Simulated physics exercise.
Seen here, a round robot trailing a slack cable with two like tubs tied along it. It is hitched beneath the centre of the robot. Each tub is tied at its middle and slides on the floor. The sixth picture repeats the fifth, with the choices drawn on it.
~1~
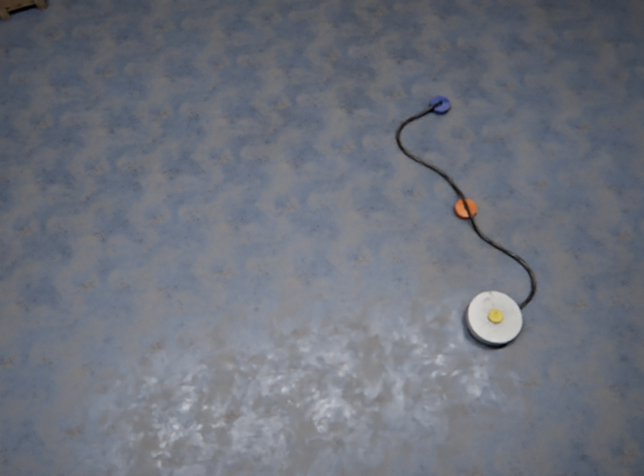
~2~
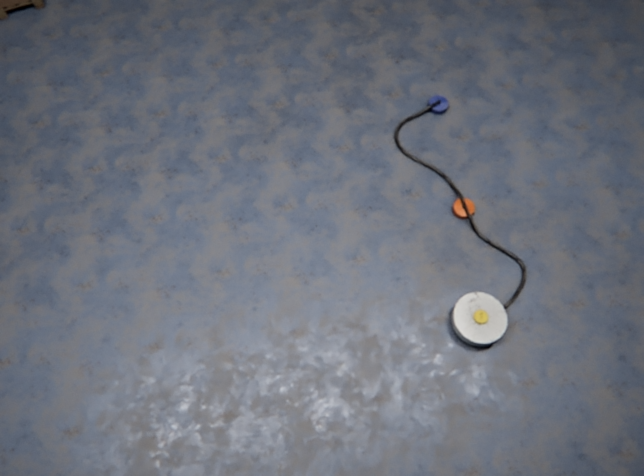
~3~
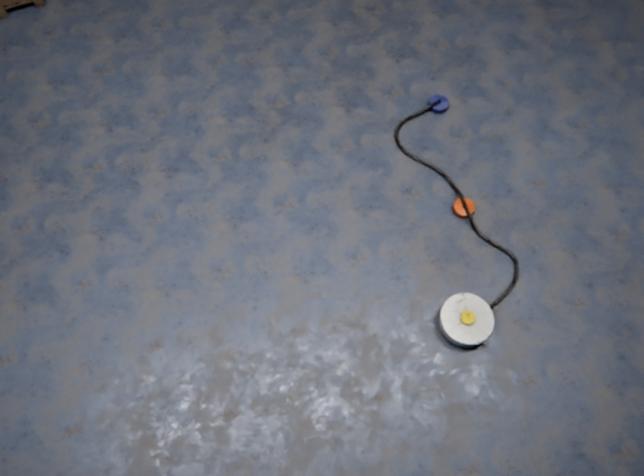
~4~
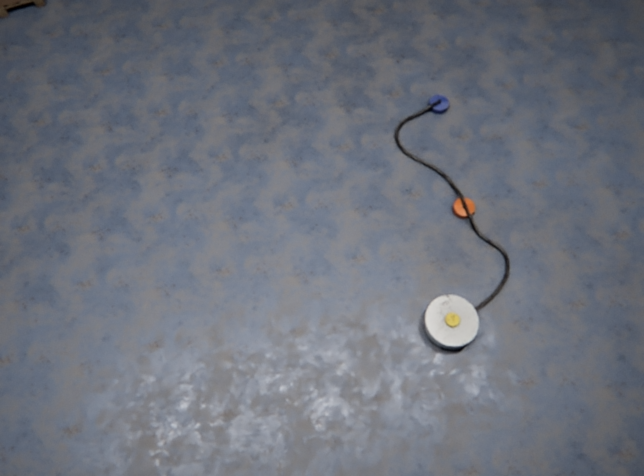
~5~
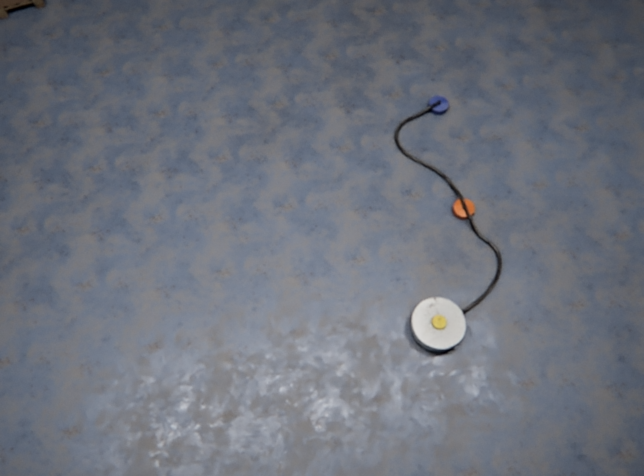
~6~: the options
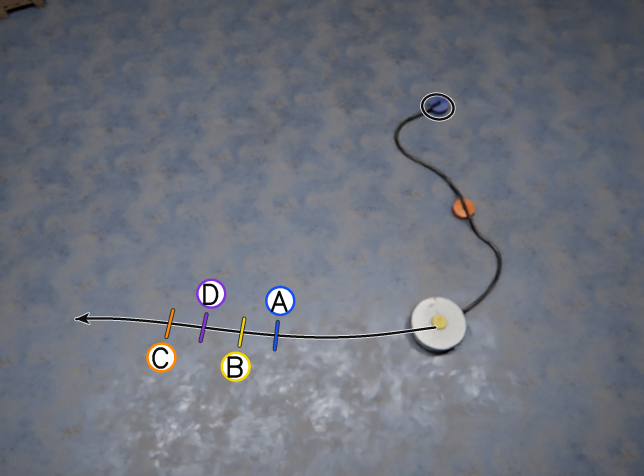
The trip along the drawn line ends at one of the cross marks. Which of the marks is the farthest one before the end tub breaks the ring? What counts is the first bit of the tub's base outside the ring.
The farthest safe stop is B.
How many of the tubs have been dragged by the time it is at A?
By then, one.
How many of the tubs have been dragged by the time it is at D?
Two.
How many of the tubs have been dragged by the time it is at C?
Two.
On the copy, A at (276, 335); B at (242, 332); C at (170, 323); D at (204, 328); the ring at (438, 107); the route from (436, 327) via (255, 334) to (76, 319).
On B. First, robot (370, 333); blue tub (438, 105); orange tub (464, 209).
Then, robot (300, 334); blue tub (438, 105); orange tub (430, 233).
Finally, robot (241, 330); blue tub (438, 106); orange tub (390, 246); the ringed tub at the far end is still in its ring.
By contrast, A is safe but short; C drags the last tub to (429, 126); D drags the last tub to (435, 115).
